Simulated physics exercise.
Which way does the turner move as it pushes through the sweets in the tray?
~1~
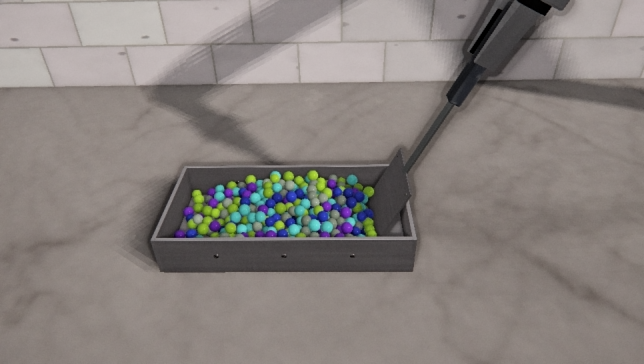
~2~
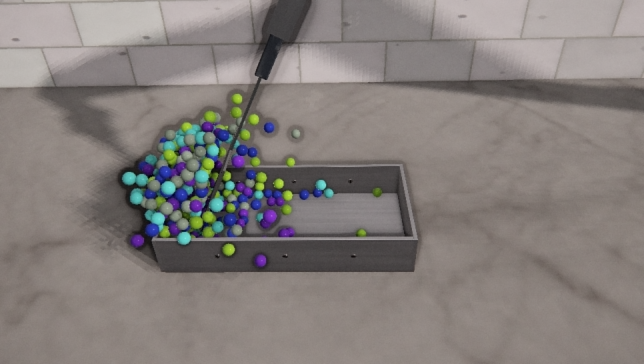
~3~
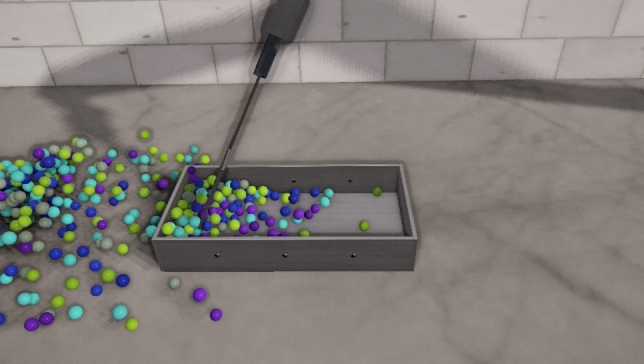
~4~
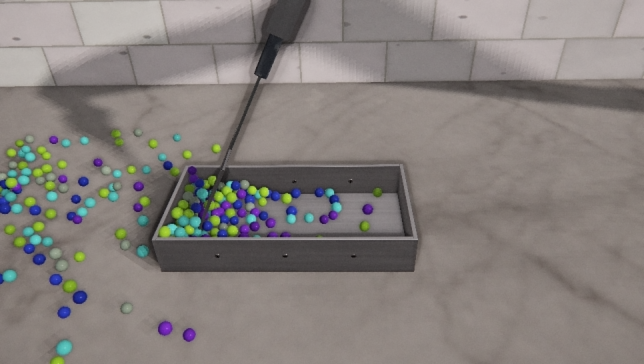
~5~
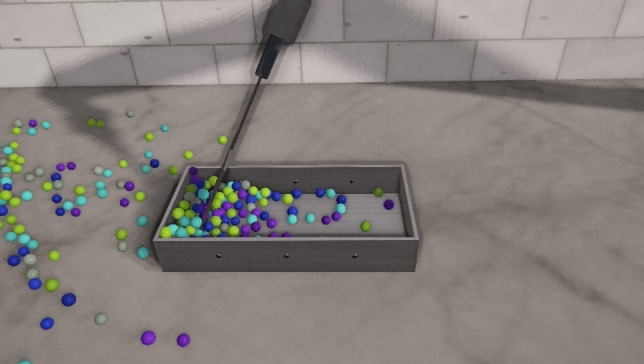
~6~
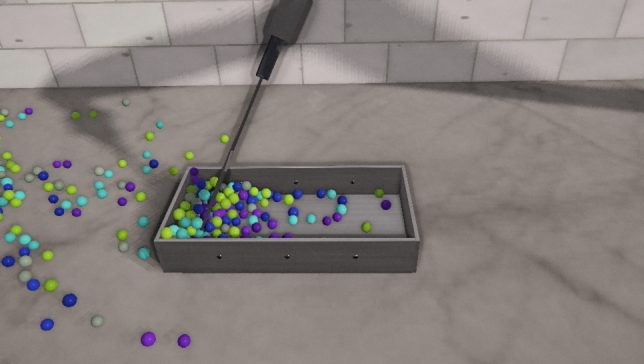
The turner moves to the left, going from the right end of the tray toward the left end.
